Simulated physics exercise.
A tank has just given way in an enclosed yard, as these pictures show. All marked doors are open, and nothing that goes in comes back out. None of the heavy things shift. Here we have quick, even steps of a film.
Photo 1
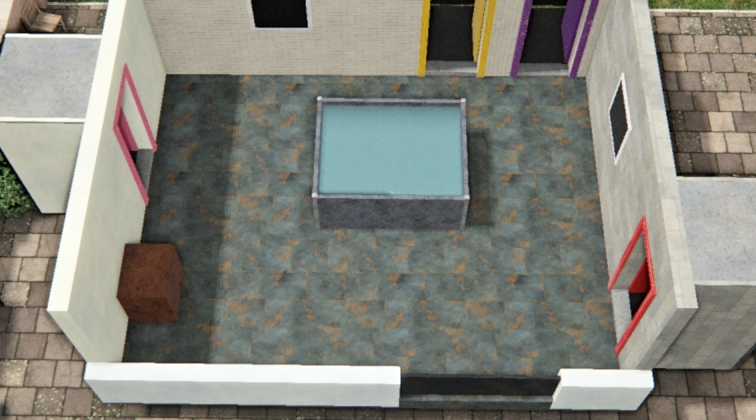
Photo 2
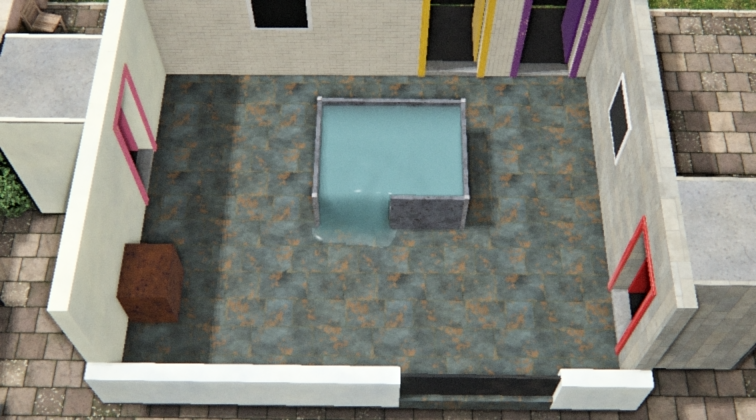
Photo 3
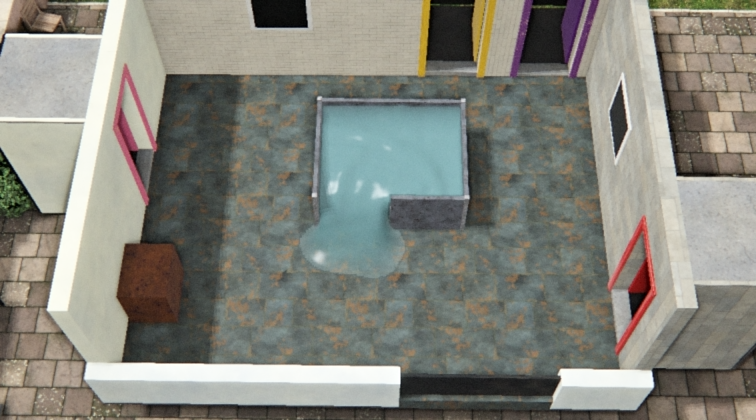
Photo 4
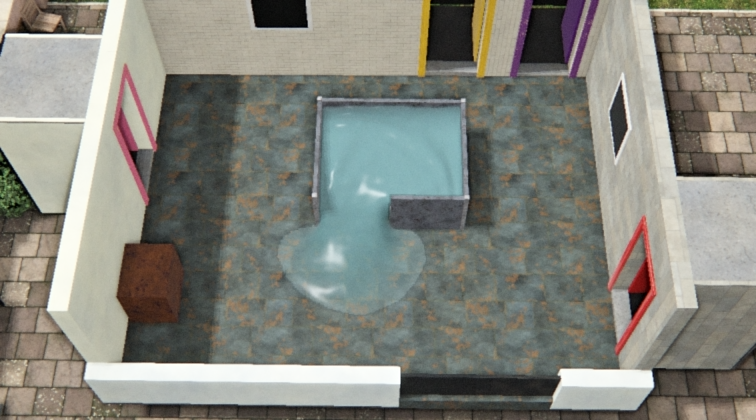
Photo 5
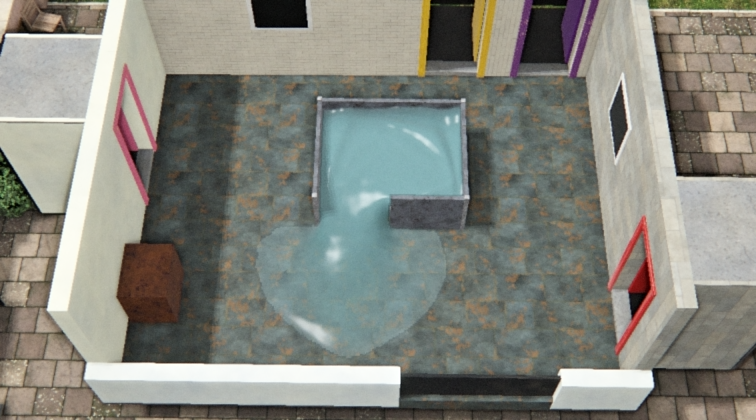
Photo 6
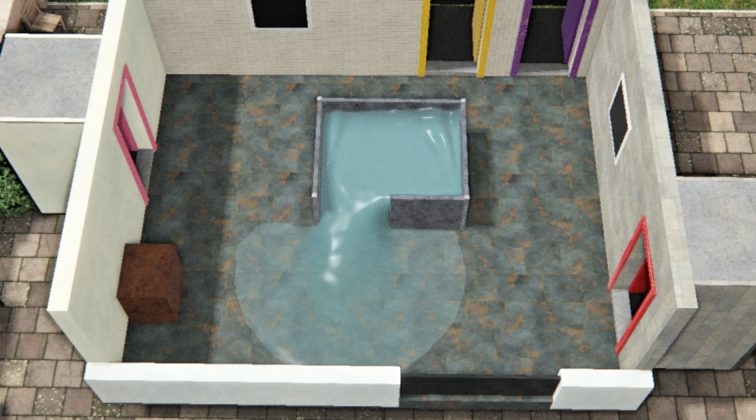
The video shows a walled yard with a raised rectangular tank of still water; the left part of its front side gives way, and water pours through the gap, spreading forward and sideways across the mottled floor.
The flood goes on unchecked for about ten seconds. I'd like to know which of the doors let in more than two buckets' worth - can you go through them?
In the end the red door goes over two buckets, the purple door goes over two buckets, the yellow door does not go over two buckets, the pink door does not go over two buckets.
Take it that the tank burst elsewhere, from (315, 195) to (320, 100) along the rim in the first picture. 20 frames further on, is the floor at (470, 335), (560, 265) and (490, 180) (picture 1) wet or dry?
Taking the spots in turn: Untouched, untouched and untouched.
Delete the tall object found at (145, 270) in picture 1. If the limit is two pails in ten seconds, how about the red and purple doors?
I'd say red crosses the mark and purple crosses the mark.
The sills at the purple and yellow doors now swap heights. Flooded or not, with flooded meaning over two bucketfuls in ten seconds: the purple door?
Purple: Falls short.
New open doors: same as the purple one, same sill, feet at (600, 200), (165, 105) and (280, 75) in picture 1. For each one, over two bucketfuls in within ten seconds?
Taking the new doors in the order given: The first comes up short, the second tops it, the third tops it.
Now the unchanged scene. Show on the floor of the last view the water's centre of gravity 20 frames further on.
Somewhere around (343, 278) in the last view.
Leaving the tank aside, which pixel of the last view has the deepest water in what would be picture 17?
Point to roughly (132, 381).
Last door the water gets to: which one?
That is the one in yellow.
A moment on, water covers 30 % of the floor; the red door not reached, the purple door not reached, the yellow door not reached, the pink door not reached.
Next, water covers 35 % of the floor; the red door not reached, the purple door not reached, the yellow door not reached, the pink door not reached.
Then, water covers 55 % of the floor; the red door over two buckets in, the purple door not reached, the yellow door not reached, the pink door wet at the sill, nothing in.
Later, water covers 90 % of the floor; the red door far over two buckets in, the purple door under two buckets in, the yellow door wet at the sill, nothing in, the pink door wet at the sill, nothing in.
In the end, water covers 100 % of the floor; the red door far over two buckets in, the purple door over two buckets in, the yellow door wet at the sill, nothing in, the pink door under two buckets in.
